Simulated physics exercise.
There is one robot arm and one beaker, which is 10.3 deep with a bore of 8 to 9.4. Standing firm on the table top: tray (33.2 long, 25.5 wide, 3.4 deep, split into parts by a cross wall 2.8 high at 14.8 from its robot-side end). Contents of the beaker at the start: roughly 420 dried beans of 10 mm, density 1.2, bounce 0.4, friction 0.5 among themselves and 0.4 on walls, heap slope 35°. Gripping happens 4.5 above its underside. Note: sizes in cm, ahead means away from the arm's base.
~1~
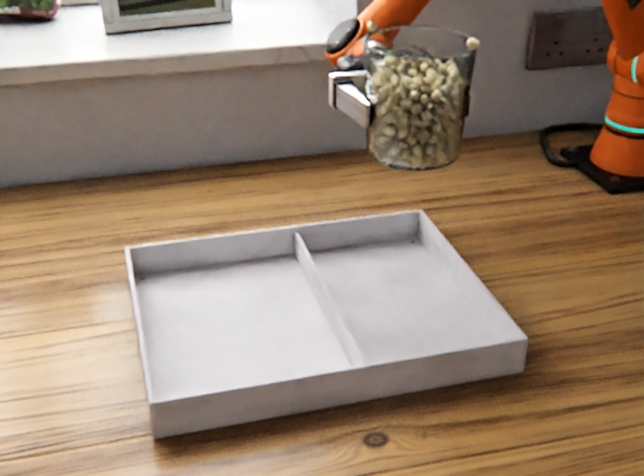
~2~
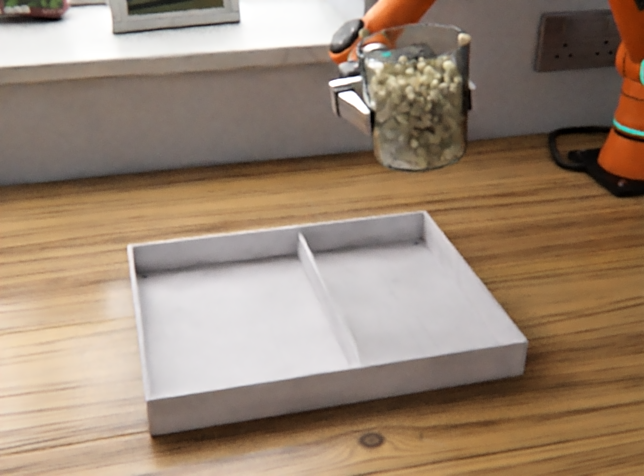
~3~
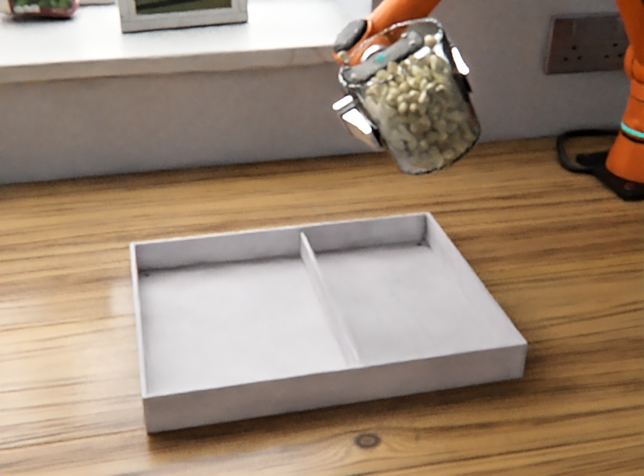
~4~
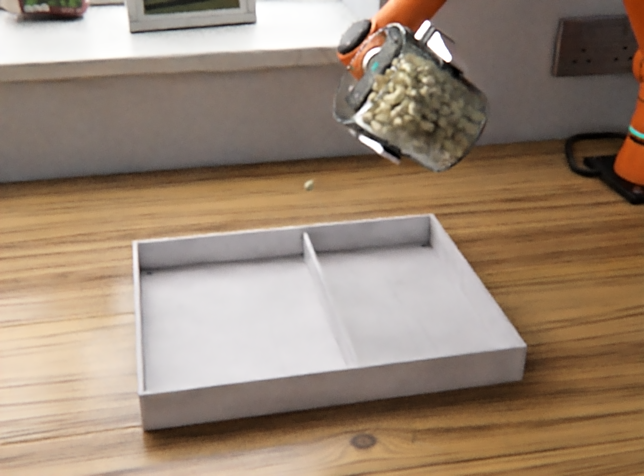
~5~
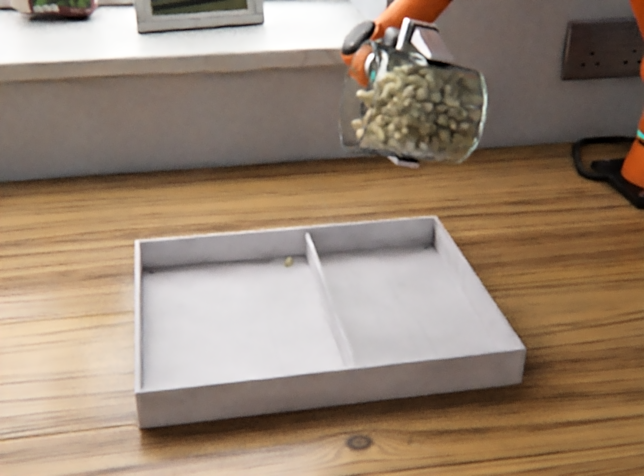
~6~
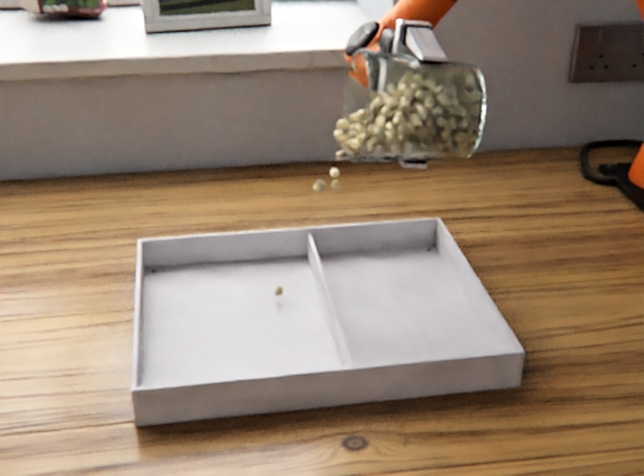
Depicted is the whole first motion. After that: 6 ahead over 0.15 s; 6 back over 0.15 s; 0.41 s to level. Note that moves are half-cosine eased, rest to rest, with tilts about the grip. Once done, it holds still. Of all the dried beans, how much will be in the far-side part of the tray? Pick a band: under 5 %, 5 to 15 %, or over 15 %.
Over 15 %.
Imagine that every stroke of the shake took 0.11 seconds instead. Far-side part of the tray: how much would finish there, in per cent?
80 %.
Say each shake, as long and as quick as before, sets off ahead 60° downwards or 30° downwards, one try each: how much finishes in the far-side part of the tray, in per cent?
About 10 and 30 per cent.
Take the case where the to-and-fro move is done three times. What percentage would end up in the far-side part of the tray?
Expected share: About 85 %.
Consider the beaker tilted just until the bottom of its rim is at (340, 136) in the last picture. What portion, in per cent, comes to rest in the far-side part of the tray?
Around 20 per cent of it.
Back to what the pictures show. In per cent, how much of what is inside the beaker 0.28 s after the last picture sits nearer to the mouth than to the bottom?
Estimate: Around 85 %.
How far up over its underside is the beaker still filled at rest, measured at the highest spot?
Roughly 6.0 cm.
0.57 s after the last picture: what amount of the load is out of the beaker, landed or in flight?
60 %.
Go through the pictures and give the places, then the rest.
The beaker middle at (416, 100), level; upper third of the load around (416, 87), from x 370 to 475, top at y 25; 425 in the beaker, in the first frame.
The beaker middle at (417, 100), tilted 8° forward; upper third of the load around (420, 89), from x 365 to 465, top at y 35, in the second frame.
The beaker middle at (415, 102), tilted 29° forward; upper third of the load around (426, 88), from x 345 to 470, top at y 40, in the third frame.
The beaker middle at (414, 104), tilted 55° forward; upper third of the load around (425, 87), from x 310 to 475, top at y 60; 424 in the beaker, 1 in flight or on a rim, in the fourth frame.
The beaker middle at (414, 108), tilted 76° forward; upper third of the load around (428, 88), from x 290 to 475, top at y 65; 424 in the beaker, 1 in the far-side part, in the fifth frame.
The beaker middle at (414, 109), tilted 84° forward; upper third of the load around (436, 94), from x 280 to 475, top at y 70; 420 in the beaker, 1 in the far-side part, 4 in flight or on a rim, in the sixth frame.
Then, 0.28 s on, tilted 84° forward, highest piece 22 above the table; 238 in the beaker, 21 in the far-side part, 166 in flight or on a rim.
Then, 0.57 s on, tilted 23° forward, highest piece 26 above the table; 236 in the far-side part, 166 in the beaker, 18 in the robot-side part, 1 on the table or floor, 4 in flight or on a rim.
Then, 0.91 s on, level, highest piece 23 above the table; 240 in the far-side part, 166 in the beaker, 18 in the robot-side part, 1 on the table or floor.
Then, 1.96 s on, level, highest piece 23 above the table; 240 in the far-side part, 166 in the beaker, 18 in the robot-side part, 1 on the table or floor.
In the end, 240 in the far-side part, 166 in the beaker, 18 in the robot-side part, 1 on the table or floor. That is 56 % in the far-side part of the tray.
